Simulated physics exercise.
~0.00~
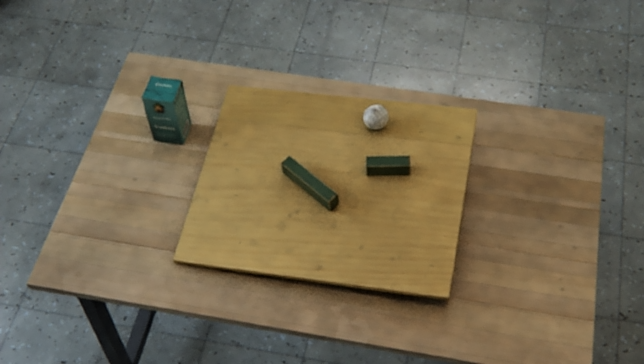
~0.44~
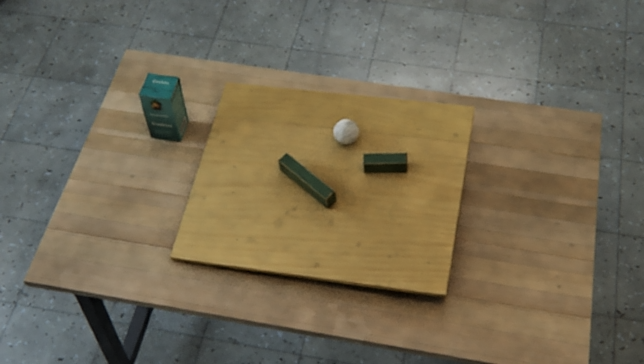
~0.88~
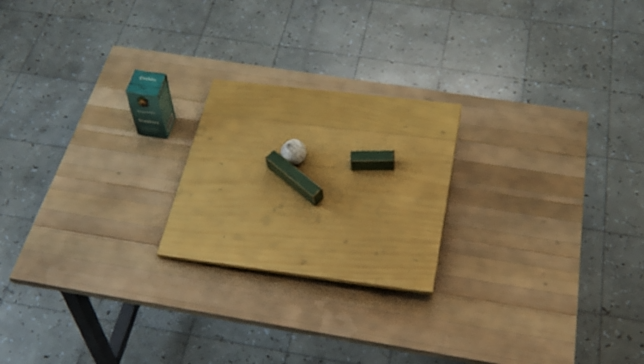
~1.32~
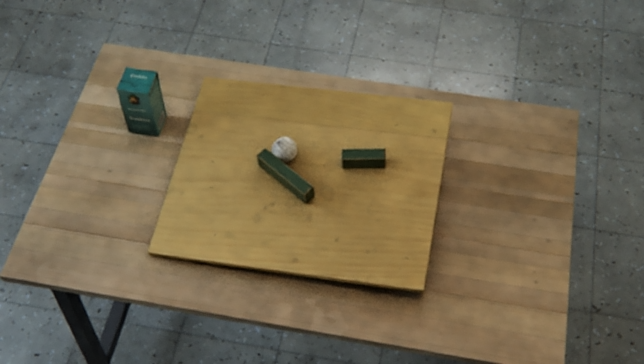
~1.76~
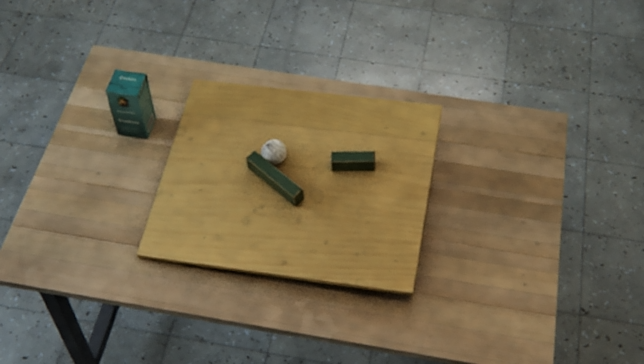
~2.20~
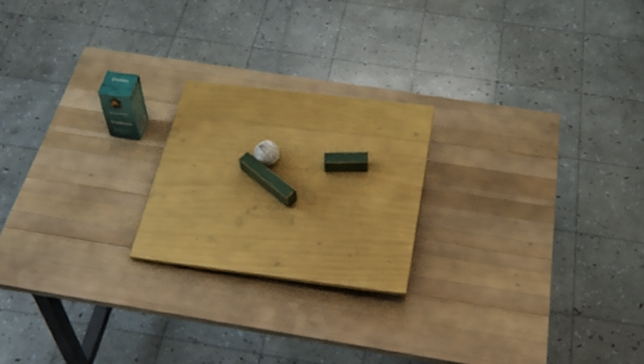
White ball rolling left and down across a tilted wooden board, then stopping against a dark green block beside a turquoise carton.
